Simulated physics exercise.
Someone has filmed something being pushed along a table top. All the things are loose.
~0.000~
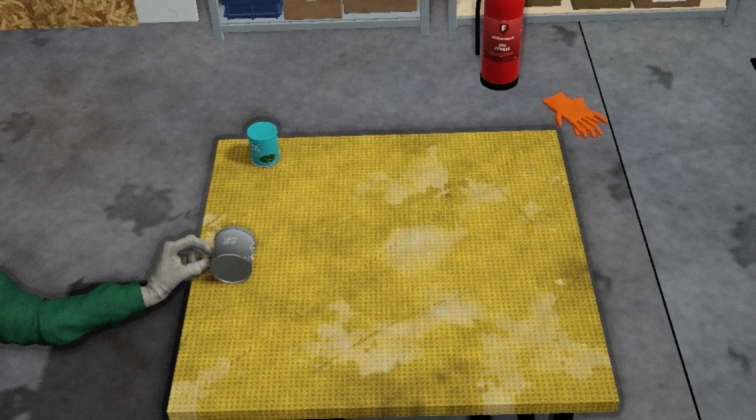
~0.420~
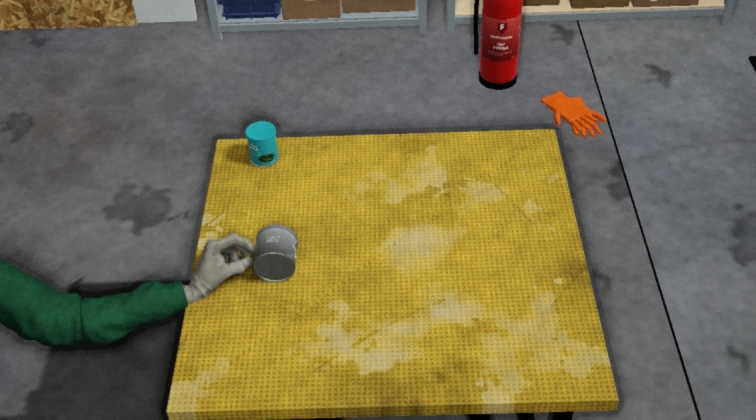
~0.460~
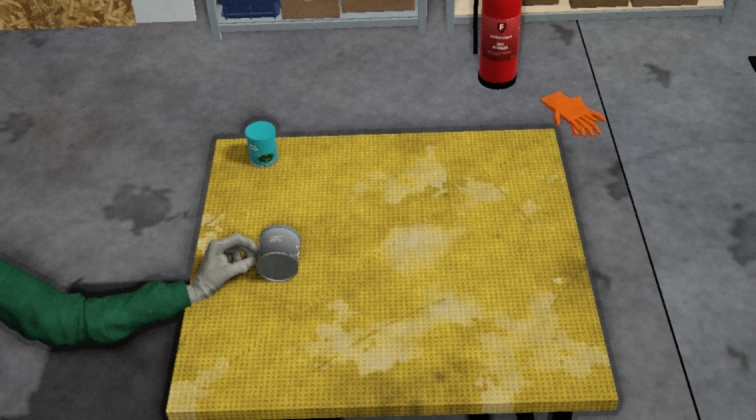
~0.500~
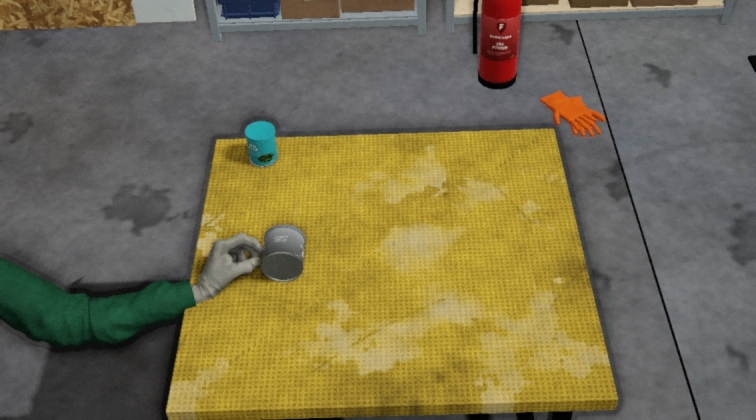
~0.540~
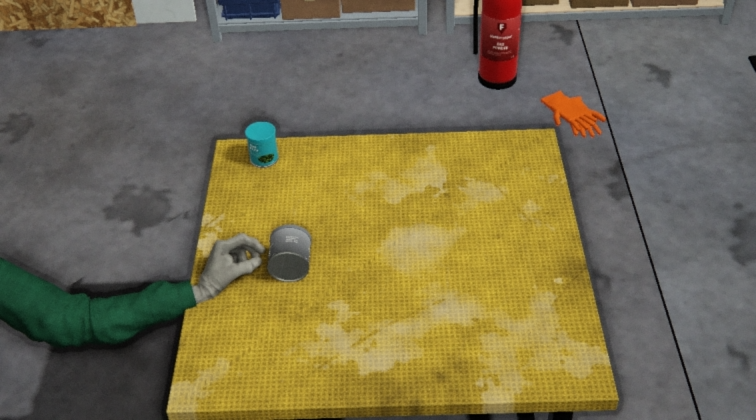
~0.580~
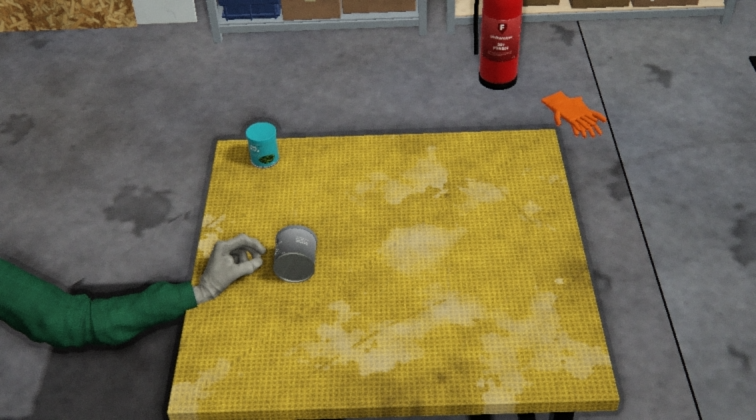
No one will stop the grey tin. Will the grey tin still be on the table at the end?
The grey tin is still on the table.
After 0.68 s, grey tin rolled a little near (306, 254).
After 0.98 s, grey tin rolled about its own width near (318, 253).
At rest (1.9 s), moved from the start, grey tin. Seen from the same camera at the end, grey tin near (318, 253).
